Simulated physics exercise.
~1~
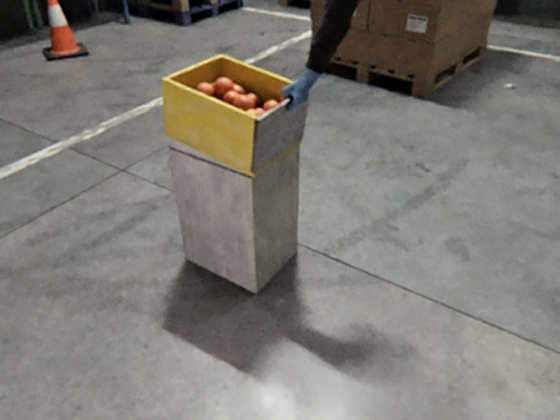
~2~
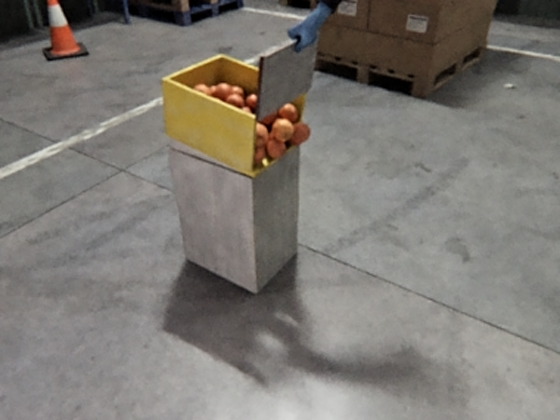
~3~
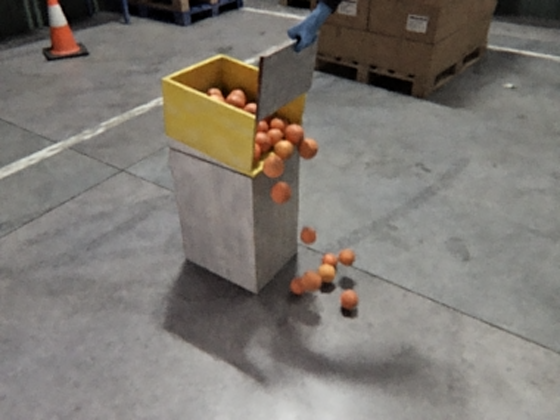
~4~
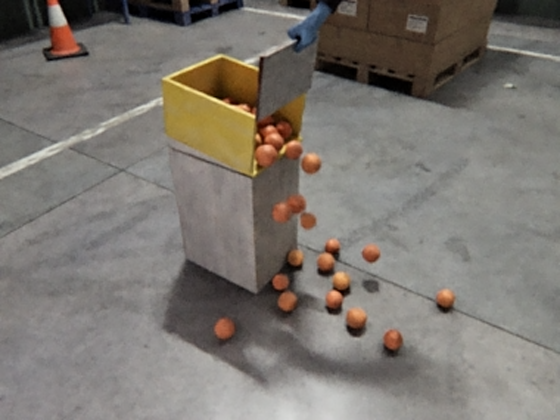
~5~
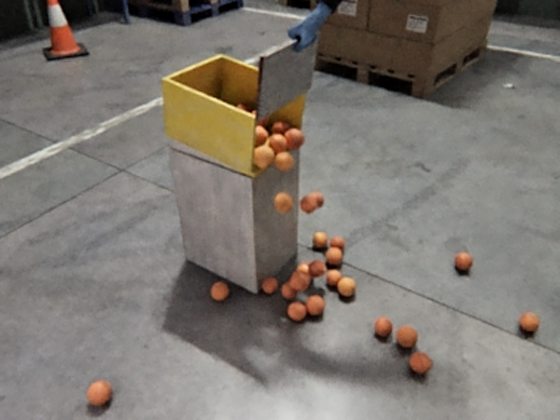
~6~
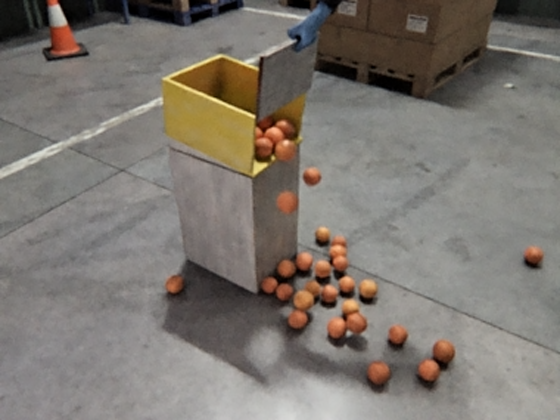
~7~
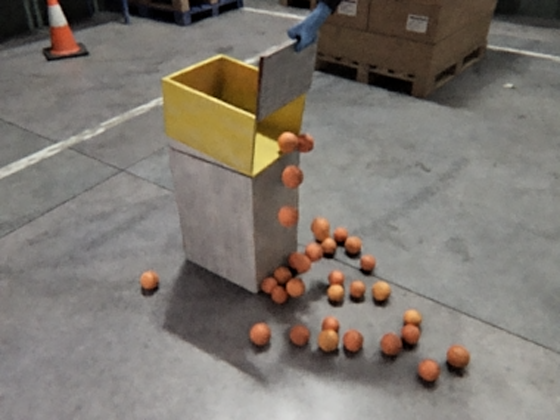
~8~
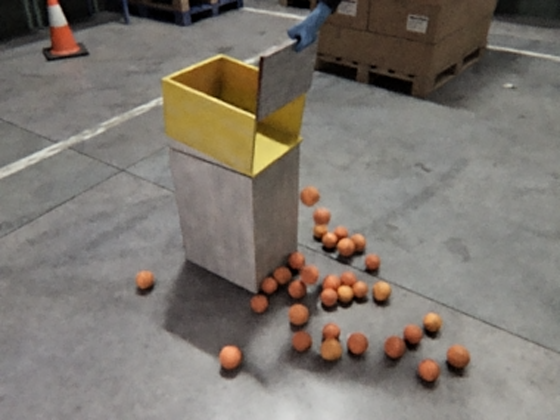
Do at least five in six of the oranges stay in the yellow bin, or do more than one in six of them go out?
More than one in six of the oranges go out of the yellow bin. They pour through the raised gate until the bin looks empty.
